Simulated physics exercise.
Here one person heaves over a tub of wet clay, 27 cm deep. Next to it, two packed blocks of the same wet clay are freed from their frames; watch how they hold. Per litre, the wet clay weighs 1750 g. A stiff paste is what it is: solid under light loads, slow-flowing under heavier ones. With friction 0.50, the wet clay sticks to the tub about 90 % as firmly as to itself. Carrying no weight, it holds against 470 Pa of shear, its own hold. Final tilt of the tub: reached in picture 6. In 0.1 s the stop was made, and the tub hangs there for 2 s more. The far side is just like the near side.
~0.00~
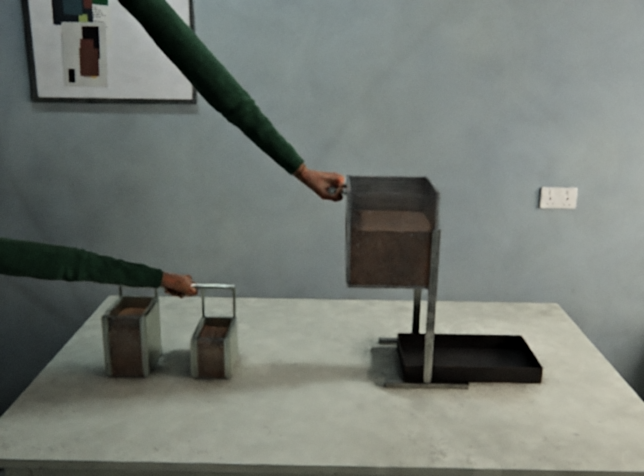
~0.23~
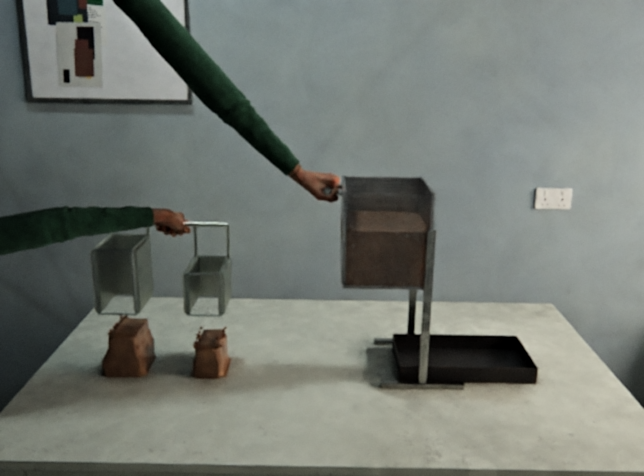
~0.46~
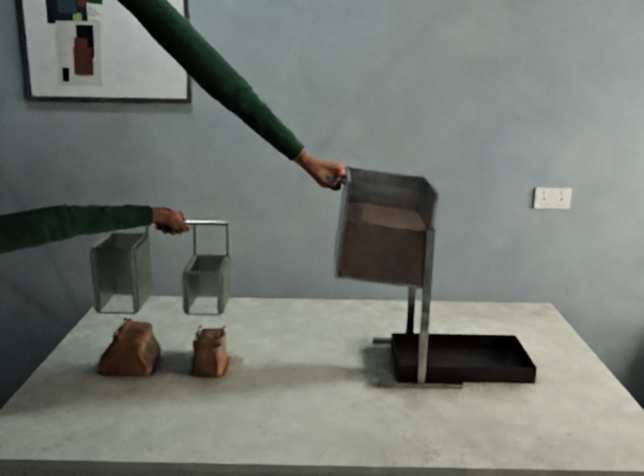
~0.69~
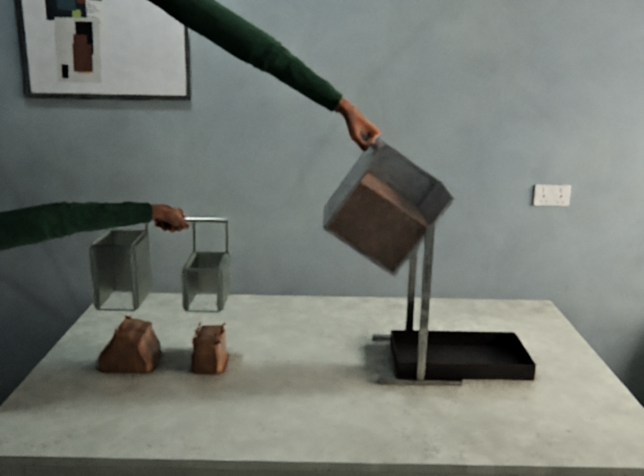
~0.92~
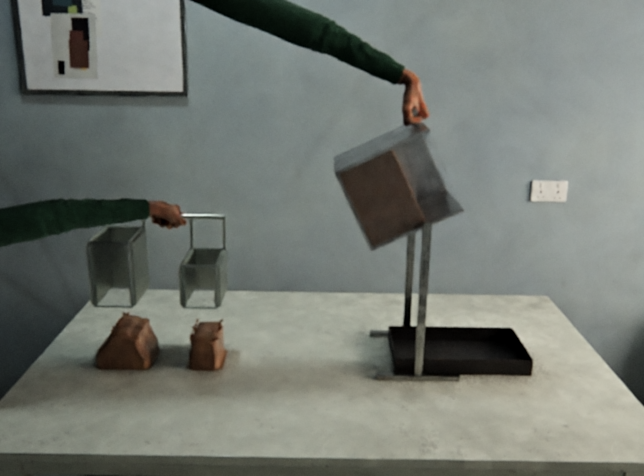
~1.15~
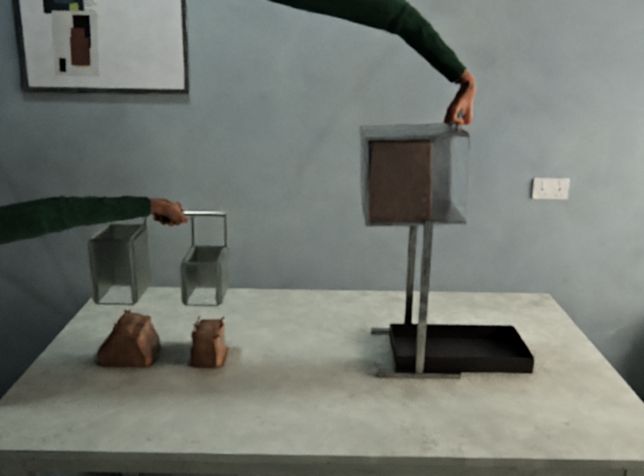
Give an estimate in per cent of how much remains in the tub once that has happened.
83 %.
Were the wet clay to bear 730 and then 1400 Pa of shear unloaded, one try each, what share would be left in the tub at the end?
Try one gives 100 per cent, try two gives 100 per cent.
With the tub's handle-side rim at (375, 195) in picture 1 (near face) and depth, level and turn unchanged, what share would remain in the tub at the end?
Close to 100 per cent would still be in the tub.
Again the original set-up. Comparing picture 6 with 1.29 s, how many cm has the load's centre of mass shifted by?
I'd estimate roughly 3 centimetres.
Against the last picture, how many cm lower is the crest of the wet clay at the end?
Roughly 8 cm.
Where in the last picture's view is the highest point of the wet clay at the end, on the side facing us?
I'd say it peaks at roughly (417, 173) in the last picture.
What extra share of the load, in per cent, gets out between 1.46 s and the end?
Later share of the load: Approx. 14 %.
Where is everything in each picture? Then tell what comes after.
In the first frame, handle-side rim at (352, 192), tilt 0 degrees; crest of the wet clay at (357, 229); block heights 16 cm, 10 cm (left to right).
In the second frame, handle-side rim at (347, 193), tilt 0 degrees; crest of the wet clay at (352, 230); block heights 14 cm, 10 cm (left to right).
In the third frame, handle-side rim at (352, 183), tilt 7 degrees; crest of the wet clay at (352, 221); block heights 12 cm, 10 cm (left to right).
In the fourth frame, handle-side rim at (384, 149), tilt 34 degrees; crest of the wet clay at (364, 183); block heights 12 cm, 10 cm (left to right).
In the fifth frame, handle-side rim at (430, 132), tilt 64 degrees; crest of the wet clay at (390, 152); block heights 12 cm, 10 cm (left to right).
In the sixth frame, handle-side rim at (469, 137), tilt 87 degrees; crest of the wet clay at (375, 142); block heights 12 cm, 10 cm (left to right).
After 1.29 s, the tub is at 87 degrees and holds 100 %.
After 1.46 s, the tub is at 87 degrees and holds 97 %.
After 1.63 s, the tub is at 87 degrees and holds 89 %.
After 1.80 s, the tub is at 87 degrees and holds 84 %.
After 3.15 s, the tub is at 87 degrees and holds 83 %.
